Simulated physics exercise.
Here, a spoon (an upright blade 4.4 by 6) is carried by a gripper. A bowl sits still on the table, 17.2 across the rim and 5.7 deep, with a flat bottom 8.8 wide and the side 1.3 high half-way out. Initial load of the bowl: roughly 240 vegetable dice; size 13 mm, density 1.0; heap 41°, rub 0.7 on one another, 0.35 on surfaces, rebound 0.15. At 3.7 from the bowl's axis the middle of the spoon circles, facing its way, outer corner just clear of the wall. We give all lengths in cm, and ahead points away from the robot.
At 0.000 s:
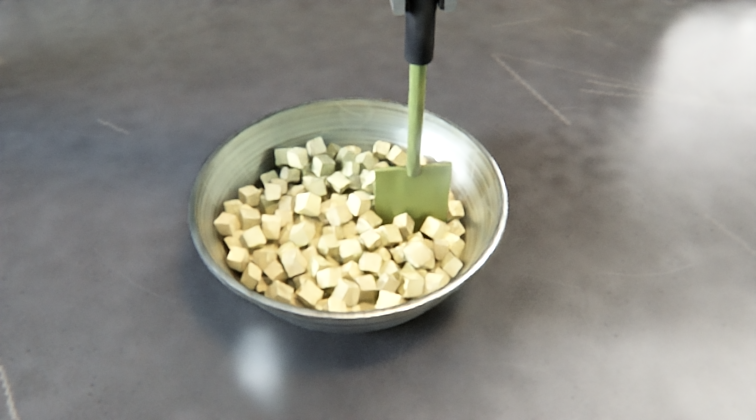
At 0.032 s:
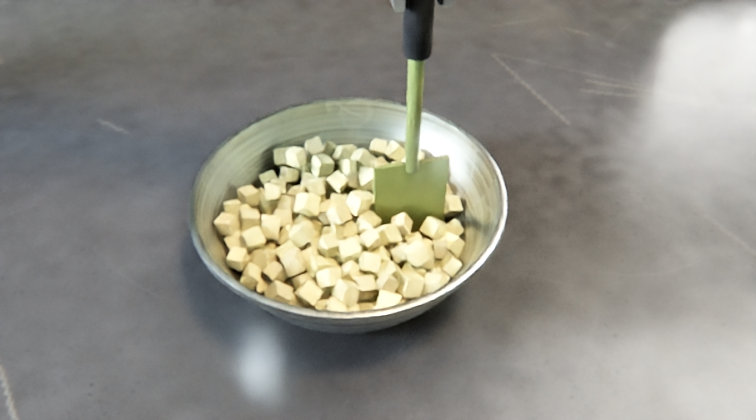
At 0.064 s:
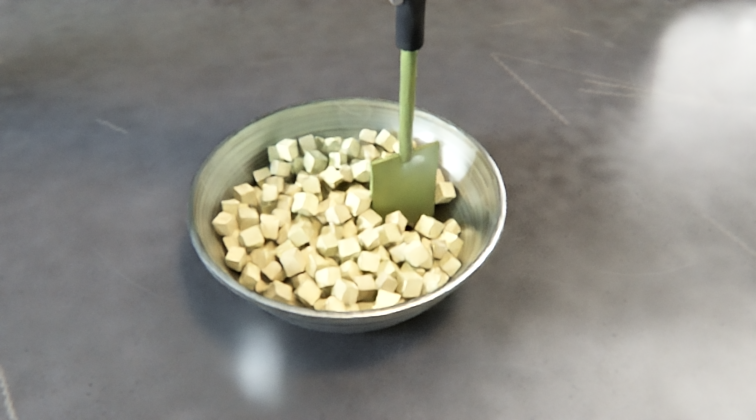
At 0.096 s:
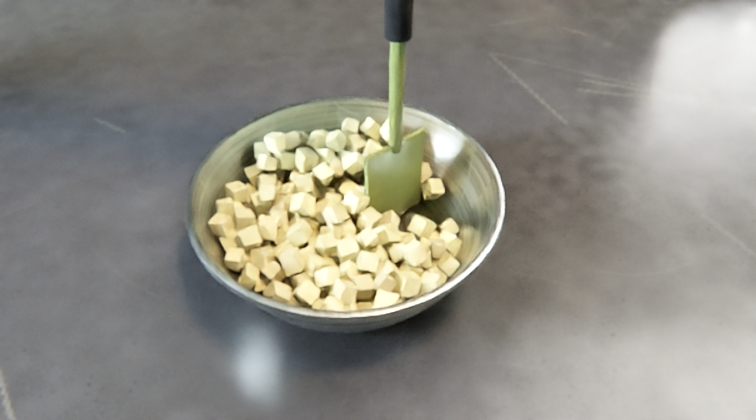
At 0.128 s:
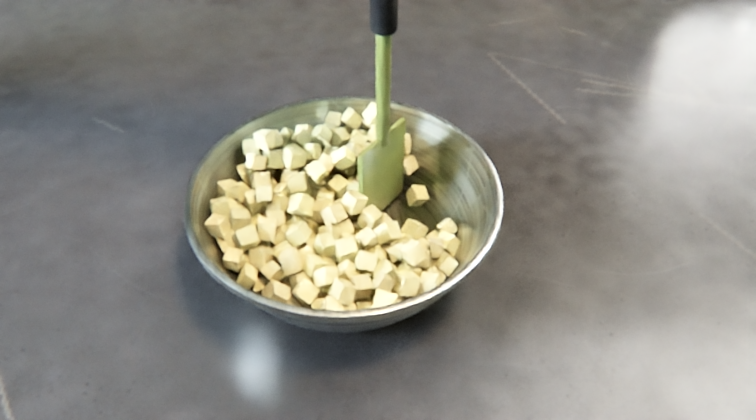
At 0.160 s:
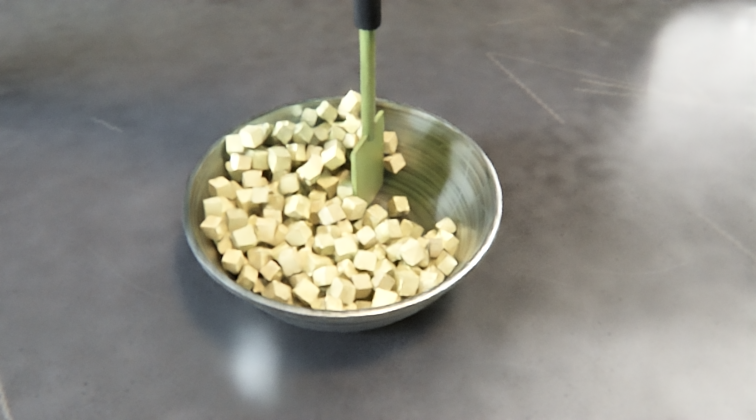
On a grey, scuffed tabletop, a metal bowl of pale vegetable cubes sits still while a green spatula held upright by a gripper stands in its right side. The blade sweeps leftward and toward the back, turning edge-on, pushing cubes into a heap at the back left and baring the bowl's right side.
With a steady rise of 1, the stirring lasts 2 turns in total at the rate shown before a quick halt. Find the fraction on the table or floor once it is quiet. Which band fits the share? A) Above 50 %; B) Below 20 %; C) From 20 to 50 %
Answer: C.
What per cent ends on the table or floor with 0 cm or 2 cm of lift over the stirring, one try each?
I'd reckon around 40 and 35 per cent.
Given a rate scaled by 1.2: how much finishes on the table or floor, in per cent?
40 %.
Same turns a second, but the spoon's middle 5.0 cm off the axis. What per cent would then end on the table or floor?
Then about 30 per cent.
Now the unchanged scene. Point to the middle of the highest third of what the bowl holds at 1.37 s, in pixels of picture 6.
At about (332, 273).
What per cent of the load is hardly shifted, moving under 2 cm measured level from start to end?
I'd guess close to 10 percent of the load.
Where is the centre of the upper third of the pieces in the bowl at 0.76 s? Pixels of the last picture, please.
About (437, 173).
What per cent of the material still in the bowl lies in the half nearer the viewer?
It comes to near 25 percent.
After 0.76 s, 321° round, highest piece 8 above the table; 193 in the bowl, 46 on the table or floor, 1 in flight or on the tool.
After 1.37 s, 221° round, highest piece 7 above the table; 156 in the bowl, 82 on the table or floor, 2 in flight or on the tool.
After 1.87 s, 0° round, highest piece 6 above the table; 139 in the bowl, 100 on the table or floor, 1 in flight or on the tool.
After 2.57 s, 0° round, highest piece 6 above the table; 139 in the bowl, 101 on the table or floor.
At rest, 139 in the bowl, 101 on the table or floor. That is 42 % on the table or floor.
